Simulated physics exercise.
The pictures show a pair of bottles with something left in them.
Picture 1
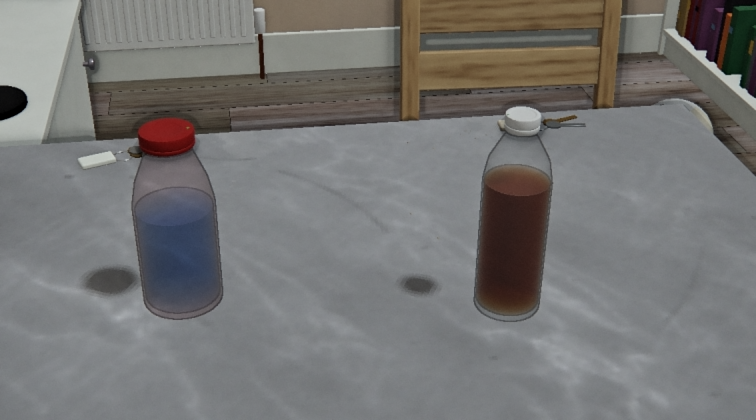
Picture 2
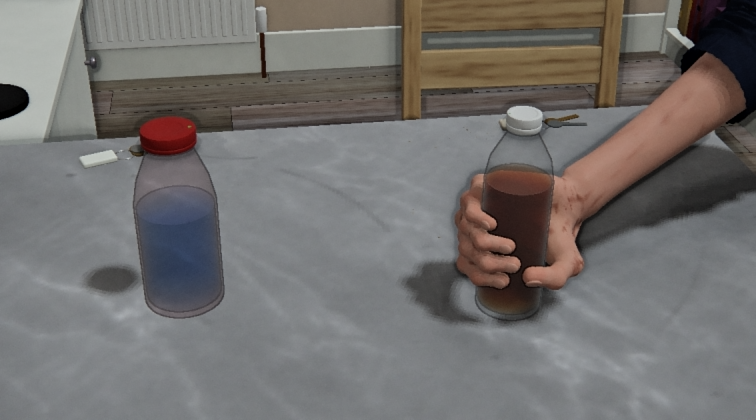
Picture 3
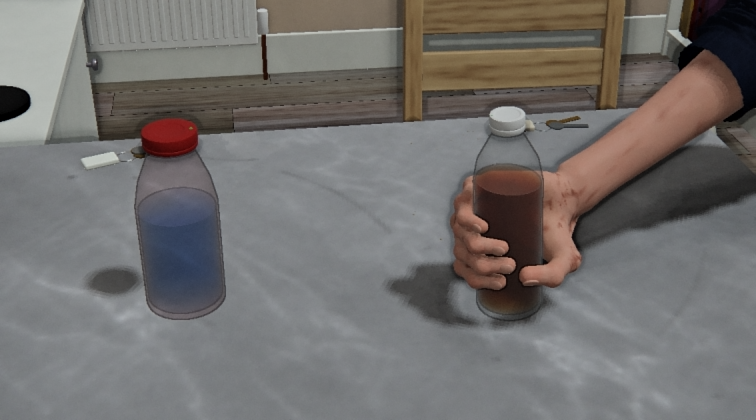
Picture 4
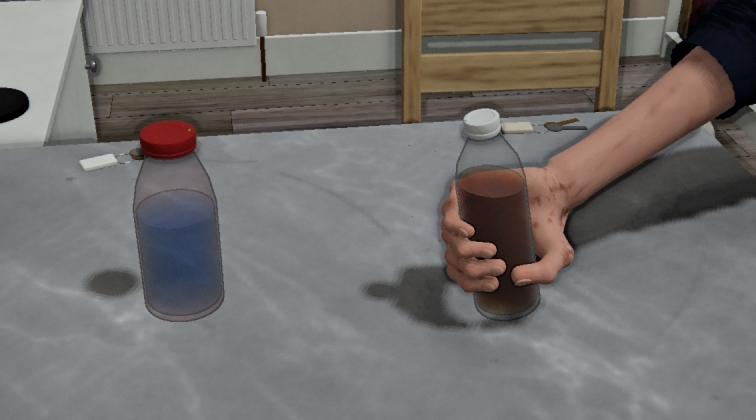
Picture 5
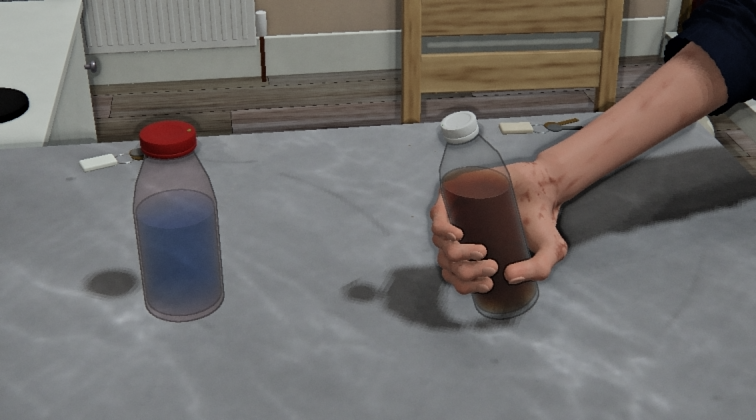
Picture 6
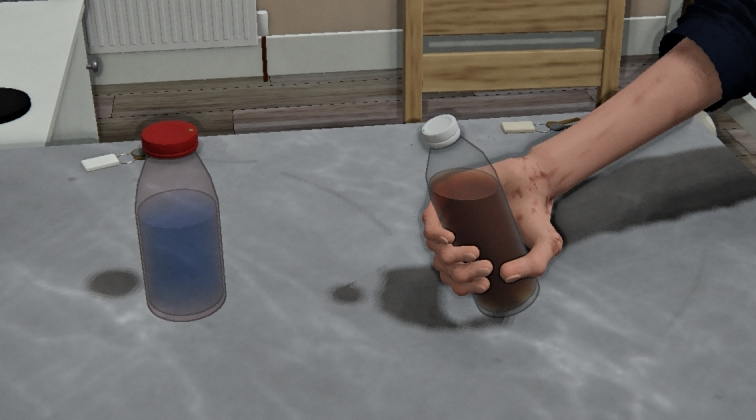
A hand reached in from the right, took hold of the white-capped bottle of brown liquid and tilted it leftward on the grey table, while the red-capped bottle of blue liquid stood still.
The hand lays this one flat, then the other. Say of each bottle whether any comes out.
Left: It holds it all. Right: It holds it all.
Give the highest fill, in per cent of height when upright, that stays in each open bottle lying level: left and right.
Near 14 and 26 in a hundred.
Soon after, the right bottle is nearly down; right bottle, nothing comes out.
Later, the right bottle lies flat; right bottle, nothing comes out.
In the end, both lie flat; right bottle, nothing comes out; left bottle, nothing comes out.
